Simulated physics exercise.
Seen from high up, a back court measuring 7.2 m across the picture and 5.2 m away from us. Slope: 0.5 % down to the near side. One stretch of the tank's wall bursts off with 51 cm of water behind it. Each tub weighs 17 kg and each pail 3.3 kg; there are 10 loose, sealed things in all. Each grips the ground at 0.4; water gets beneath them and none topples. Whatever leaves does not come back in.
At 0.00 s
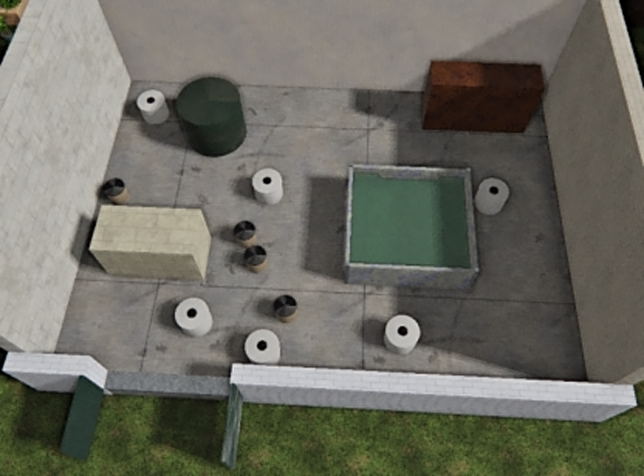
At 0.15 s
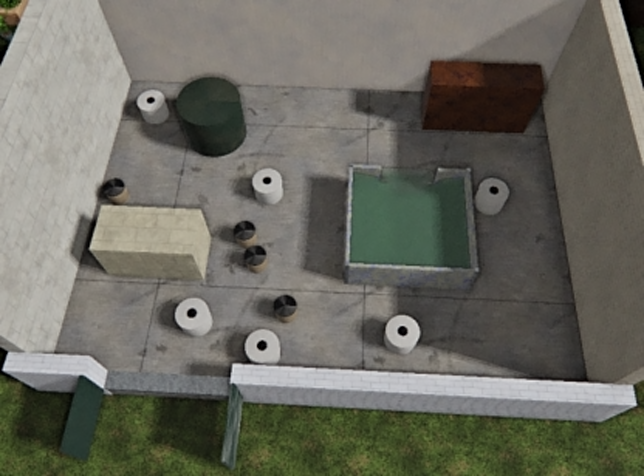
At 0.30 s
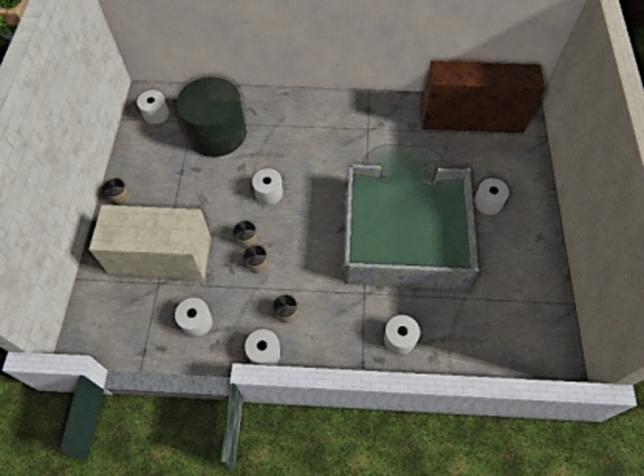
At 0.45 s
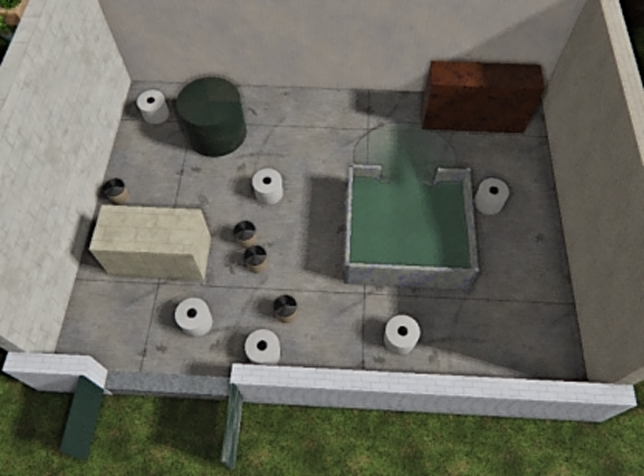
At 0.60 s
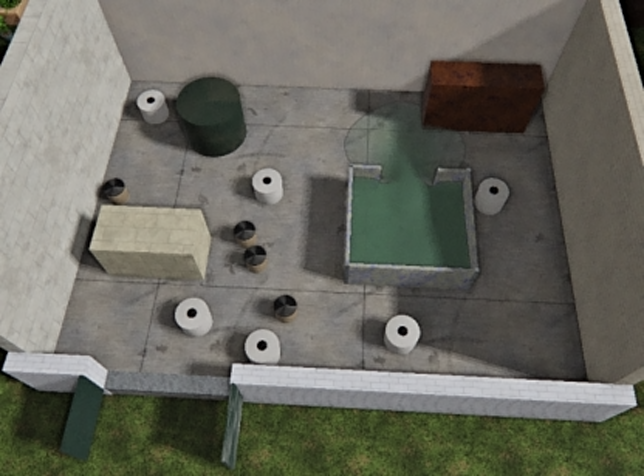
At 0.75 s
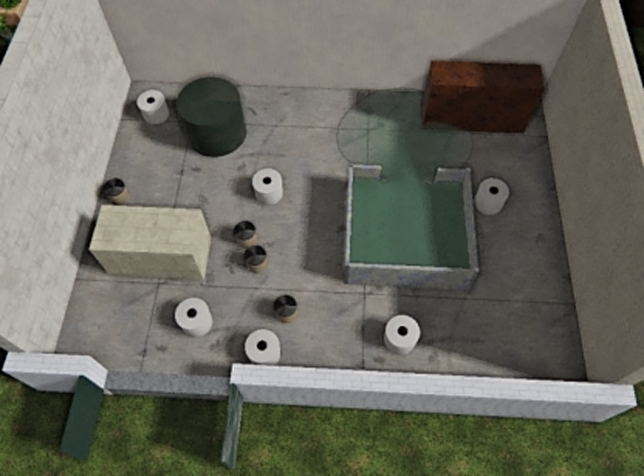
Walled back court seen from above, green water slipping through a gap in a tank's far wall and spreading thinly across paving.
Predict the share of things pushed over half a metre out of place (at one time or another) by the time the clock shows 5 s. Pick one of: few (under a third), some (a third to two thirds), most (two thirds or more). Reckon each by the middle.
Few.
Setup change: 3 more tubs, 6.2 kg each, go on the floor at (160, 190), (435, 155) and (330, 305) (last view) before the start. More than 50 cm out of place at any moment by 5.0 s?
Reading them off in order: Not beyond, clears the mark, not beyond.
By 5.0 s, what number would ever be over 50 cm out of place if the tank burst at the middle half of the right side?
You'd get 0 in that case.
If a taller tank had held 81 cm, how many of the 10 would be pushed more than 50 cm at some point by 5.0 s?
The count would be 2.
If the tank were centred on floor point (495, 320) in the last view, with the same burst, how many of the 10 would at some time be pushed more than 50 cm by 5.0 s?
1.
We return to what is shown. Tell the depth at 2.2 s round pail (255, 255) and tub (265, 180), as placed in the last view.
I'd estimate 0 cm for the first and 0 cm for the second.
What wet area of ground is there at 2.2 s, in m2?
About 11.5 m2.
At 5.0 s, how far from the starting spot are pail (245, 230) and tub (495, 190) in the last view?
Distances: 0 cm; 0 cm.
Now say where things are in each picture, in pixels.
In the first frame, a tub at (494, 191) rests on the ground; a tub at (403, 331) rests on the ground; 2.6 m2 under water; 0 of 10 have shifted.
In the second frame, a tub at (494, 191), on the bottom; a tub at (403, 331) rests on the ground; 3.1 m2 under water; 0 of 10 have shifted.
In the third frame, a tub at (494, 191) rests on the ground; a tub at (403, 331), on the bottom; water covers 3.7 m2; 0 of 10 have shifted.
In the fourth frame, a tub at (494, 191) rests on the ground; a tub at (403, 331), on the bottom; 4.4 m2 under water; 0 of 10 have shifted.
In the fifth frame, a tub at (494, 191), on the bottom; a tub at (403, 331) rests on the ground; water covers 5.1 m2; 0 of 10 have shifted.
In the sixth frame, a tub at (494, 191), on the bottom; a tub at (403, 331) rests on the ground; water covers 5.8 m2; 0 of 10 have shifted.
After 1.1 s 0 of 10 are over 50 cm from their spots; 0 afloat.
After 2.2 s 0 of 10 are over 50 cm from their spots; 0 afloat.
After 3.5 s 0 of 10 are over 50 cm from their spots; 0 afloat.
After 5.0 s 0 of 10 are over 50 cm from their spots, and 0 have been at some point; 0 afloat.
